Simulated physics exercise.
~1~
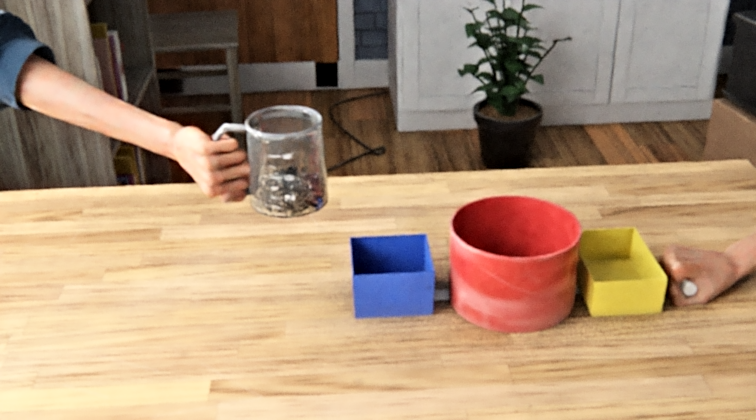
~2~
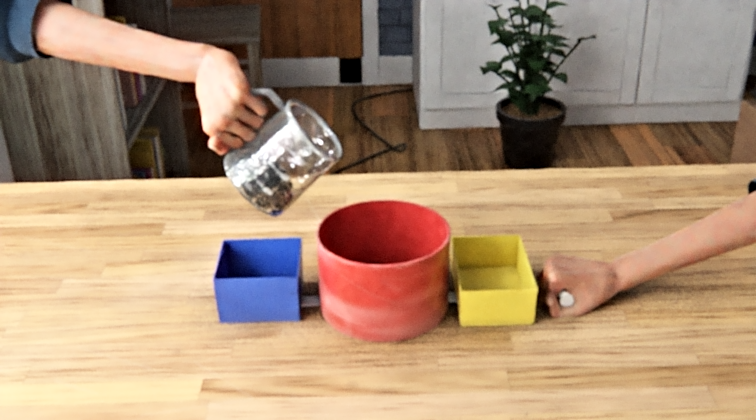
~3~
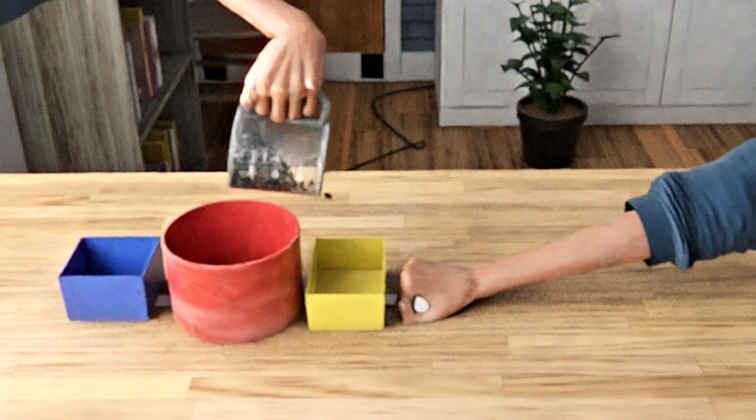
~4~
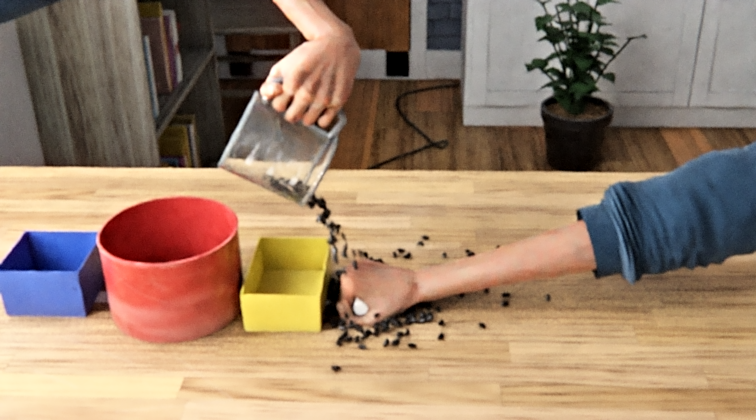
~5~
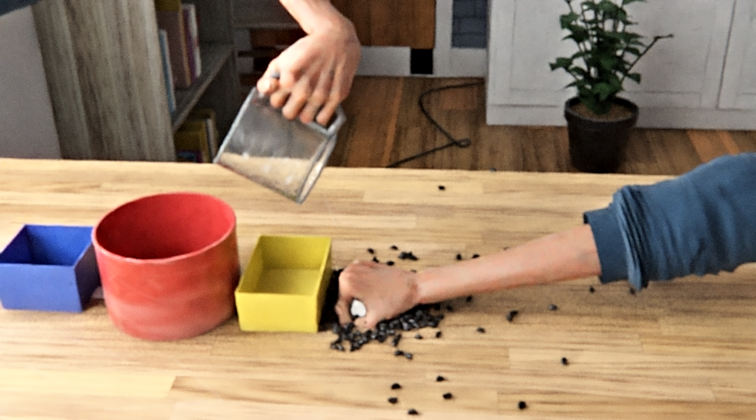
A hand tips a clear jug of small black beans above a wooden table, seen from the front and slightly above, with a potted plant and shelves behind. On the table, a blue tin, a red pot and a yellow tin stand joined in a row, left to right. Another hand at the right end slides the row far to the left as the jug tilts further. The beans pour out past the yellow tin, falling over and around the sliding hand. The jug ends tipped and empty, with all the beans scattered on the table and the three containers empty.
